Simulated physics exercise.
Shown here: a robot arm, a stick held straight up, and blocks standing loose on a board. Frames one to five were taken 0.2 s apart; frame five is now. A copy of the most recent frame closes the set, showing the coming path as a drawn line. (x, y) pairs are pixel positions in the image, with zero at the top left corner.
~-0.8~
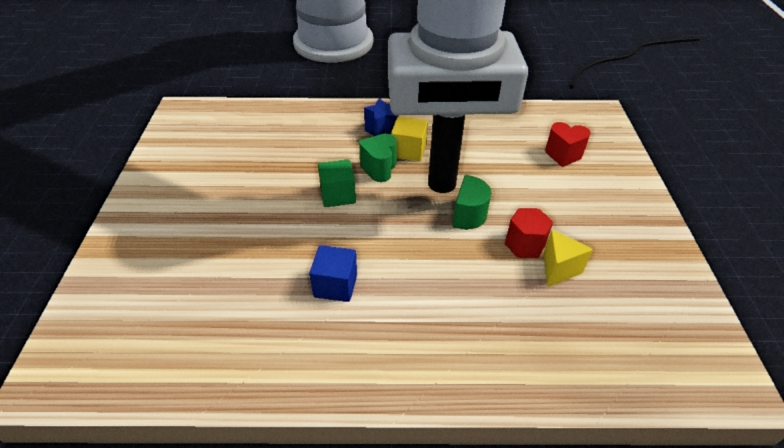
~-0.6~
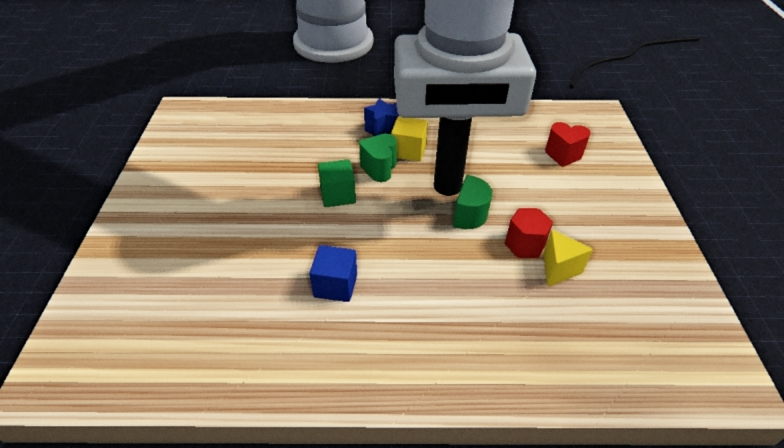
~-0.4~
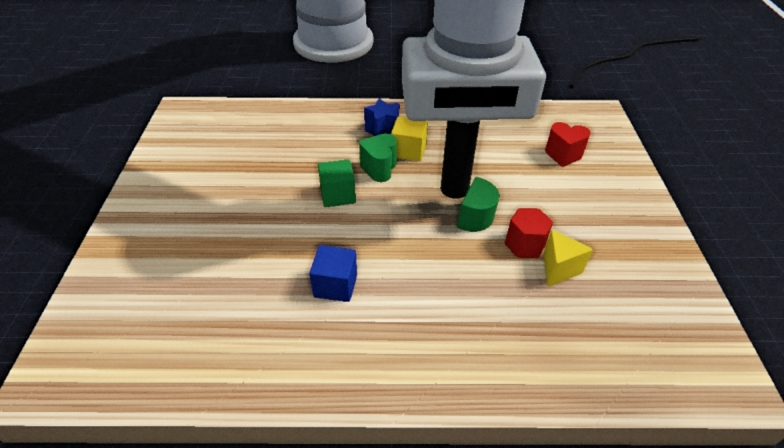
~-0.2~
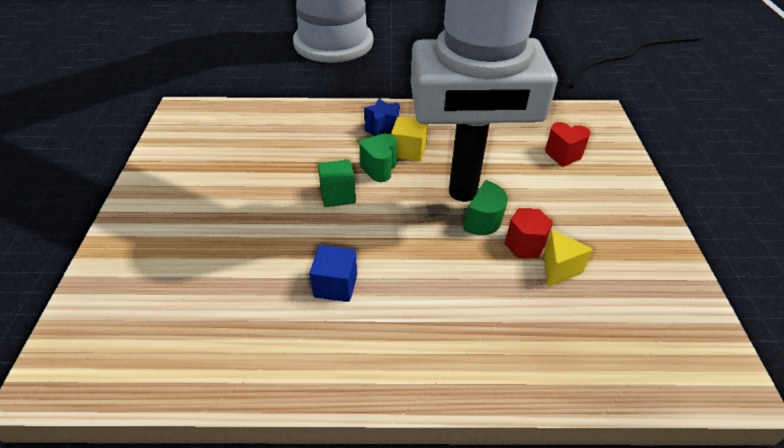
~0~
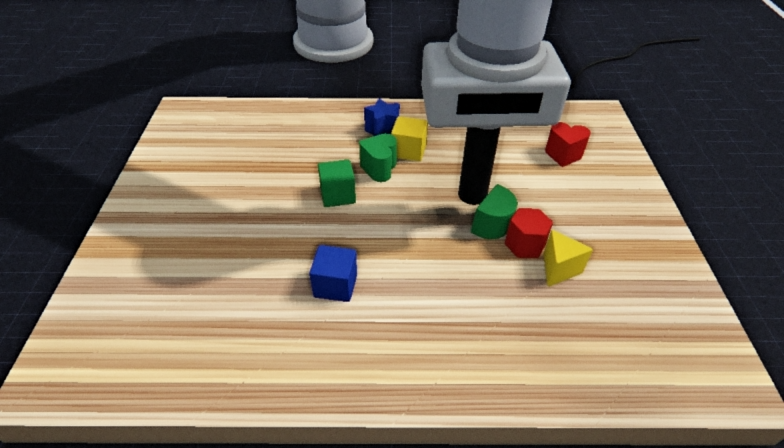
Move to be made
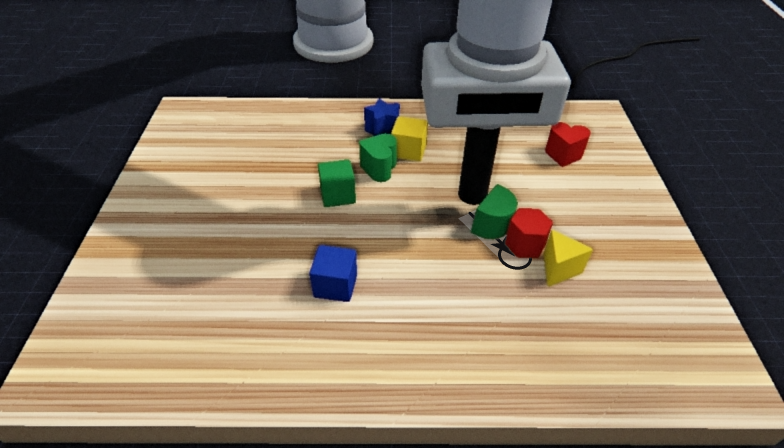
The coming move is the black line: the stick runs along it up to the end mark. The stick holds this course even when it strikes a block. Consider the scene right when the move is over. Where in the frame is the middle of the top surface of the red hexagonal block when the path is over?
I expect it at (594, 239).
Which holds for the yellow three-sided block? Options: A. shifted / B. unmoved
The one that fits is A, shifted.
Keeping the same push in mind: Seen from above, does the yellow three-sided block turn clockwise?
Answer: Yes.
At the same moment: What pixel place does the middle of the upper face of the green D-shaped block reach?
The green D-shaped block ends near (553, 232).
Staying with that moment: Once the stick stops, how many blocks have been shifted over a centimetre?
Blocks displaced: At least 3.
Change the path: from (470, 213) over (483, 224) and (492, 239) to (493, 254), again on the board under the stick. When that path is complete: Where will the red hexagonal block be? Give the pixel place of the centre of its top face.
At the end it should sit near (571, 234).
Path on the board, straight from (470, 213) to (515, 256).
The first path, step by step. Halfway along, stick at (496, 217); green D-shaped block at (527, 220), turned 20° anticlockwise; red hexagonal block at (566, 231), turned 20° anticlockwise; yellow three-sided block at (588, 255), turned 55° clockwise.
At the end, stick at (520, 239); green D-shaped block at (553, 232), turned 45° anticlockwise; red hexagonal block at (594, 239), turned 15° anticlockwise; yellow three-sided block at (607, 265), turned 75° clockwise.
